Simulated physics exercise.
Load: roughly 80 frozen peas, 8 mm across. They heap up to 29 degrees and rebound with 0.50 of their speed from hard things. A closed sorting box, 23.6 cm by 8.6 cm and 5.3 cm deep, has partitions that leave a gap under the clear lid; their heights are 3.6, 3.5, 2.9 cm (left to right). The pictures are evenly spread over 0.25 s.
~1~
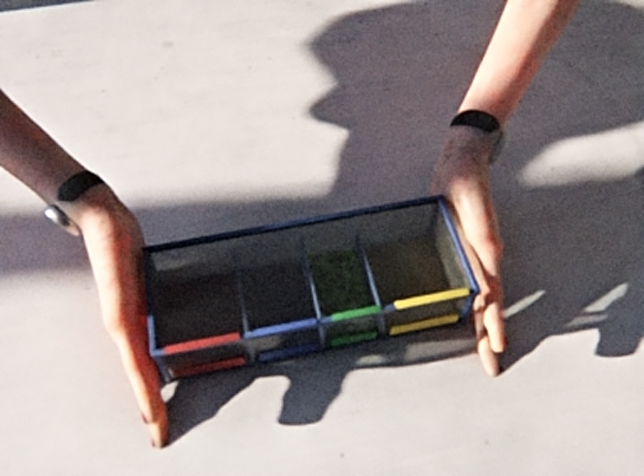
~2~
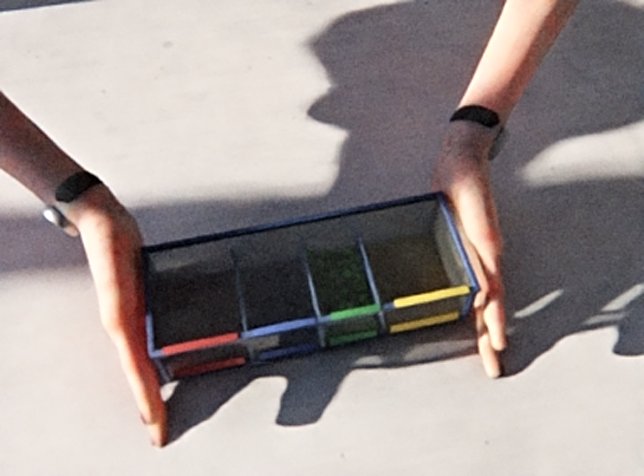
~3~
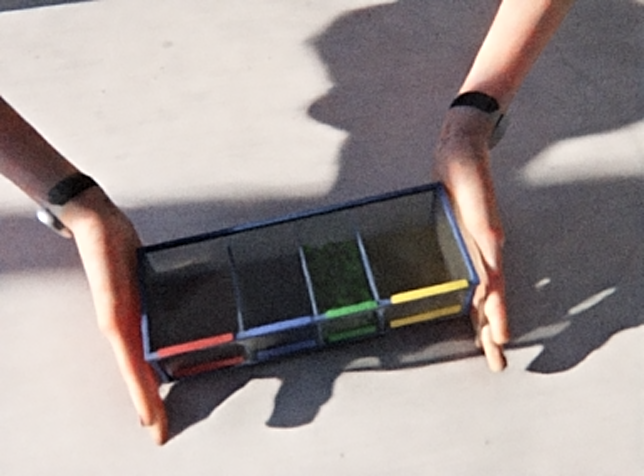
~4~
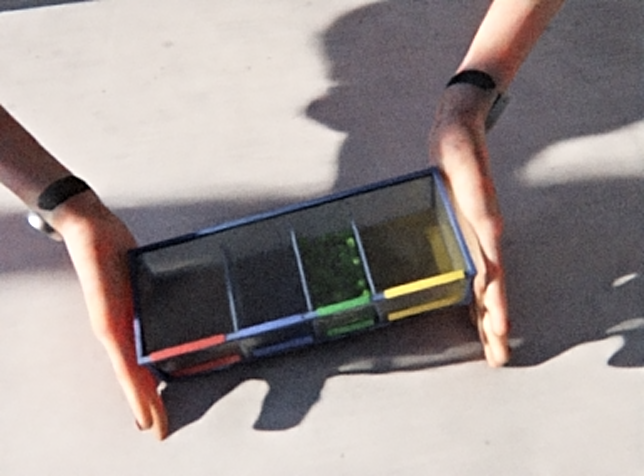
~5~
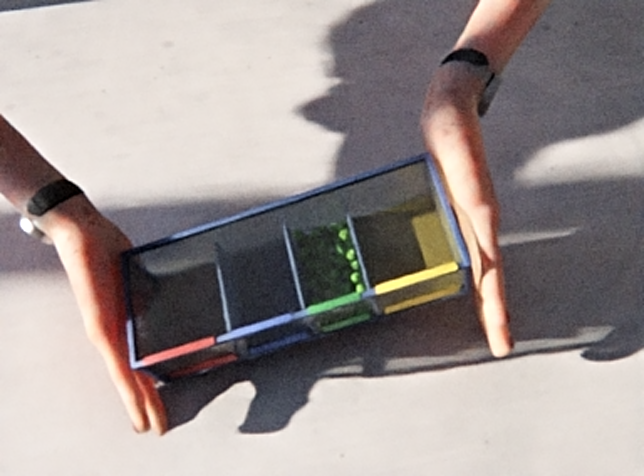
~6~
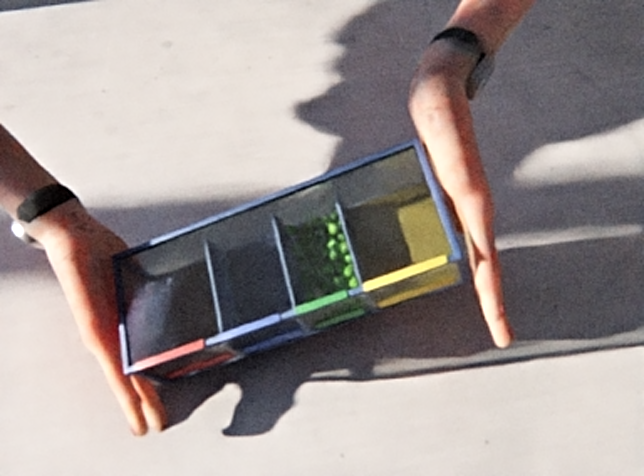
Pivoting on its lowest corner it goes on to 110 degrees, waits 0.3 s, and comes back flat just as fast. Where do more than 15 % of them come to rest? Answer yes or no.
Red yes, blue no, green yes, yellow no.
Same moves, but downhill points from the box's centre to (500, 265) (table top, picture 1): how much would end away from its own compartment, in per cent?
About 100 per cent.
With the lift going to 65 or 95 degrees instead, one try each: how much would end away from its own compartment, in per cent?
About 0 and 30 per cent.
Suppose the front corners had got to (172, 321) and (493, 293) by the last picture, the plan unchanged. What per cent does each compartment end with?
Red 0; blue 0; green 10; yellow 90.
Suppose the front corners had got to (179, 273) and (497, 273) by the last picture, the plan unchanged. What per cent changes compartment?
In that case some 100 per cent.
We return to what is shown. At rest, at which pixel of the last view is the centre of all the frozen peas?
Near (323, 321).
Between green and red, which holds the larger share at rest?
The green one has more.
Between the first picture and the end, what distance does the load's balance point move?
About 6.0 cm.
Then, 1.00 s after the last picture, tilt 110 degrees; red 35 %, blue 5 %, green 65 %.
Then, 1.67 s after the last picture, tilt 57 degrees; red 35 %, blue 10 %, green 55 %.
Then, 2.38 s after the last picture, tilt 0 degrees; red 35 %, blue 10 %, green 55 %.
In the end, red 35 %, blue 10 %, green 55 %, yellow 0 %.
